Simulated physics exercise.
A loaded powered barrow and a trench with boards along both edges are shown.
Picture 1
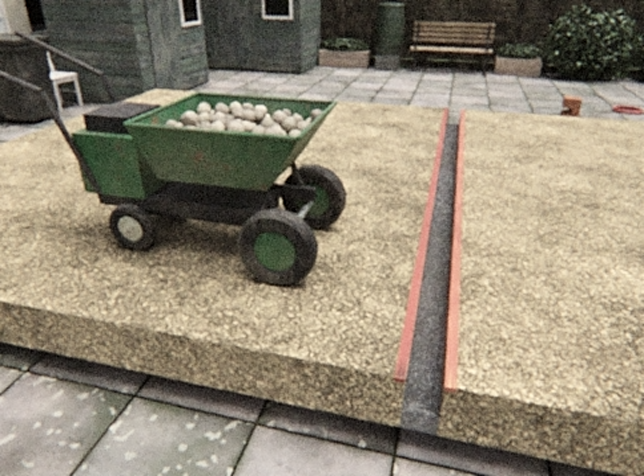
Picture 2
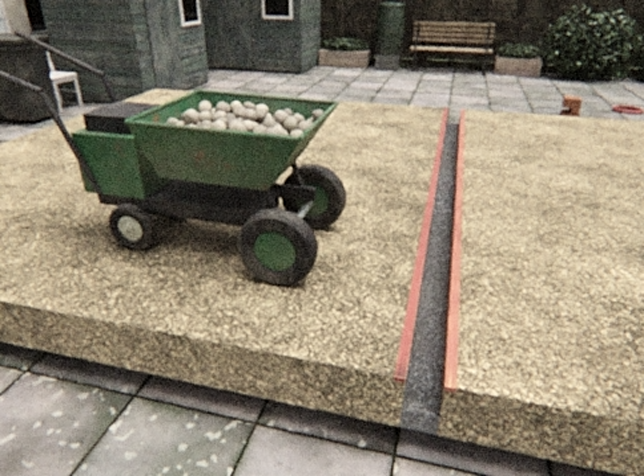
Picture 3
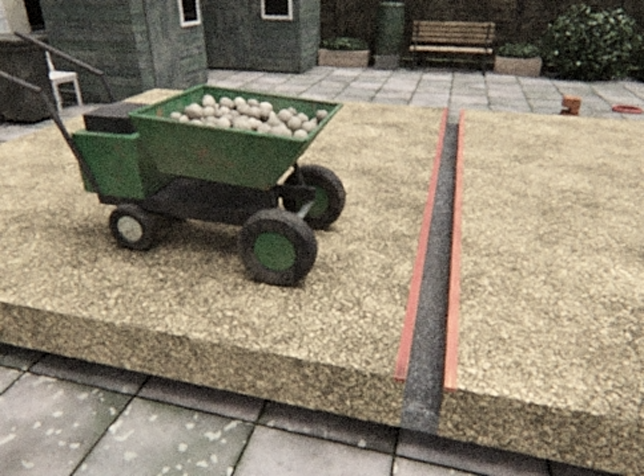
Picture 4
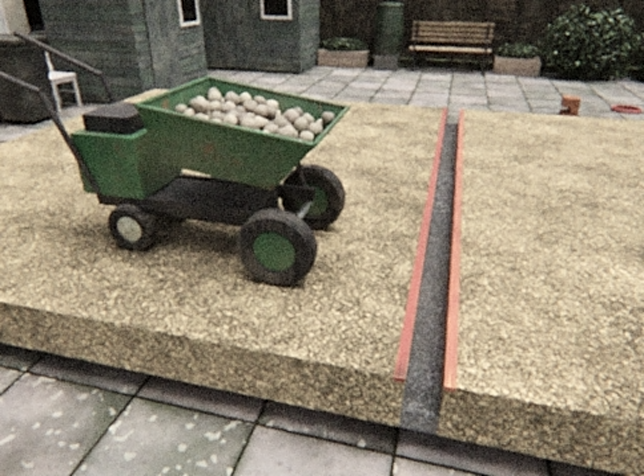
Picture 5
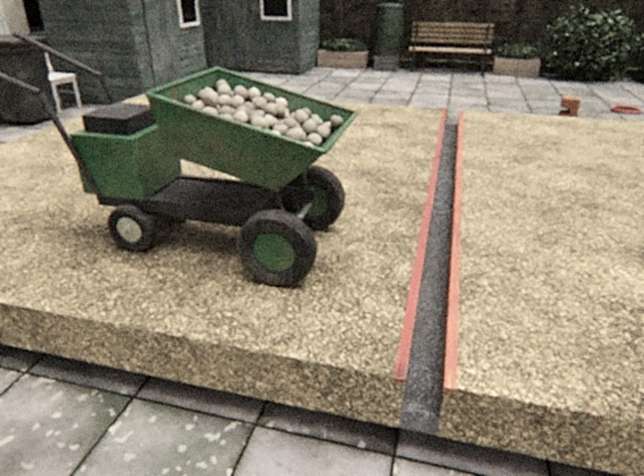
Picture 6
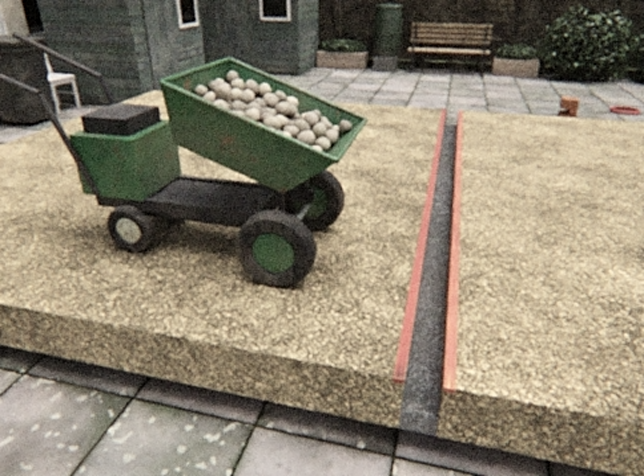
A green powered barrow stands beside a trench as its skip of pebbles tilts rightward.
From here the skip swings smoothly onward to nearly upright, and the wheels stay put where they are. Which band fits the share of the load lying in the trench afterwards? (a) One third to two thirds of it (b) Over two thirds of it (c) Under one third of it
One third to two thirds of it.
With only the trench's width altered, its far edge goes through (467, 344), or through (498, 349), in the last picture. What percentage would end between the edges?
Roughly 60 per cent, then roughly 80 per cent.
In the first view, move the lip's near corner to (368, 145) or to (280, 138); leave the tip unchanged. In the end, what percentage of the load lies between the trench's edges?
10 and 40 percent, in that order.
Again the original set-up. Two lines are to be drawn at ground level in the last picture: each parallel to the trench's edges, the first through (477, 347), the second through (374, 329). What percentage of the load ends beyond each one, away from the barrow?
Respectively 20 and 100 %.
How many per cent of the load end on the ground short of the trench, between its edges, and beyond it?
Short about 25 %, between about 45 %, beyond about 25 %.
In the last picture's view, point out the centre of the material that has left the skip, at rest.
Centre at rest, last view: Approx. (437, 269).
Soon after the last picture, skip tipped steeply; all in the skip.
A little later, skip tipped steeply; most in the skip; a stray few short of the trench; a stray few in or heaped over the trench; a stray few beyond it; a small part falling.
Later still, skip tipped right over; about a third in the skip; a small part short of the trench; about a third in or heaped over the trench; about a quarter beyond it; a stray few falling.
By the end, skip tipped right over; a stray few in the skip; about a quarter short of the trench; about half in or heaped over the trench; about a quarter beyond it.
